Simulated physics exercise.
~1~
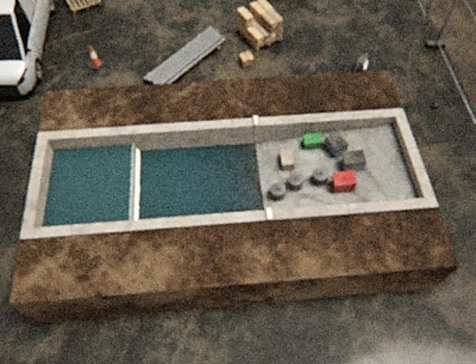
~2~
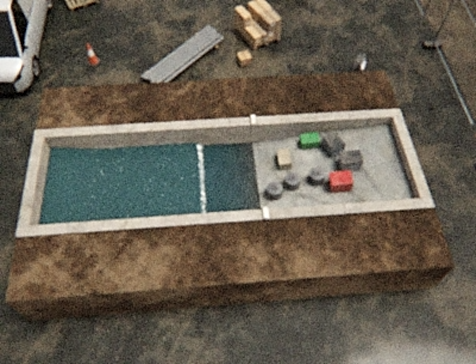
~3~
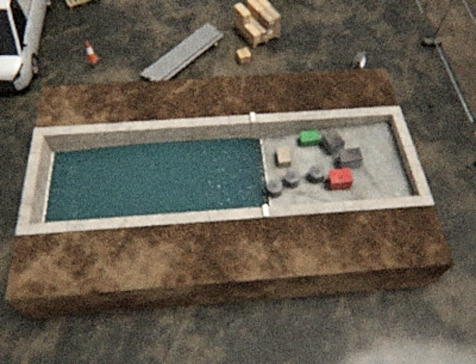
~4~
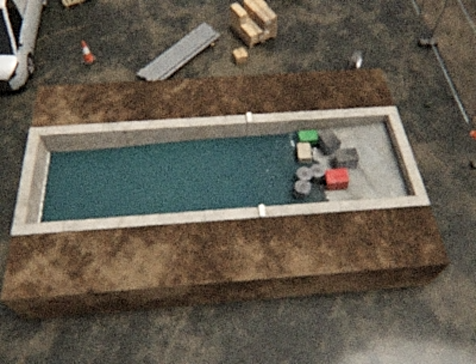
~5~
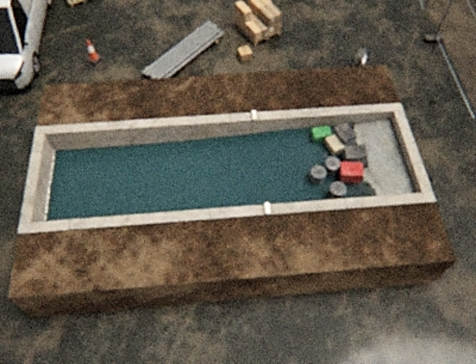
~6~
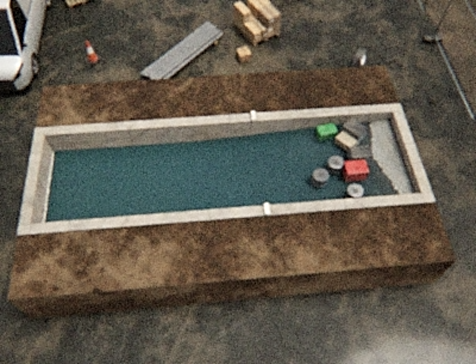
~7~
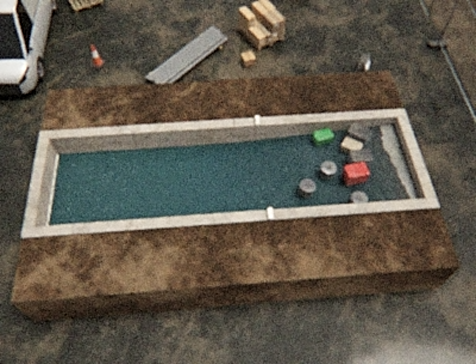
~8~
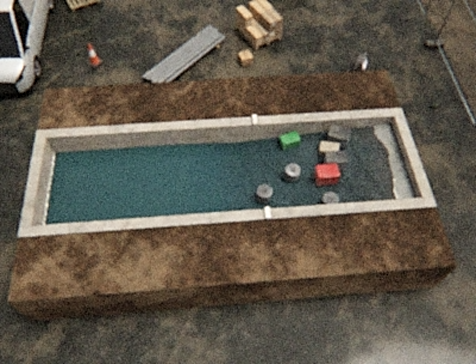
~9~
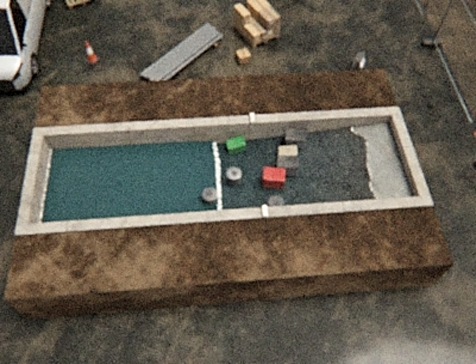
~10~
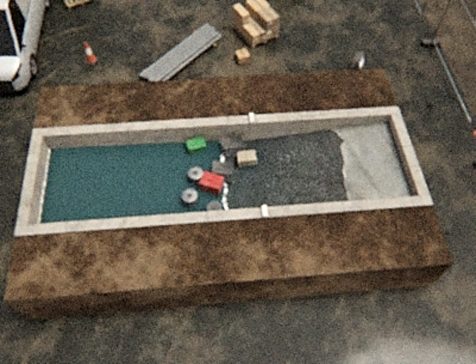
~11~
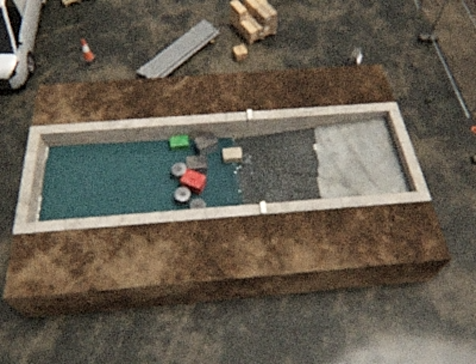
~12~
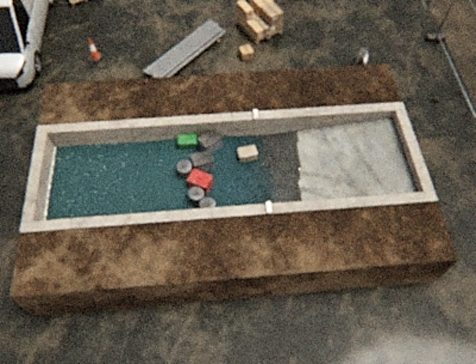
Water surging right up a concrete ramp, lifting small tubs and boxes, then draining left and leaving them floating past the waterline marks.
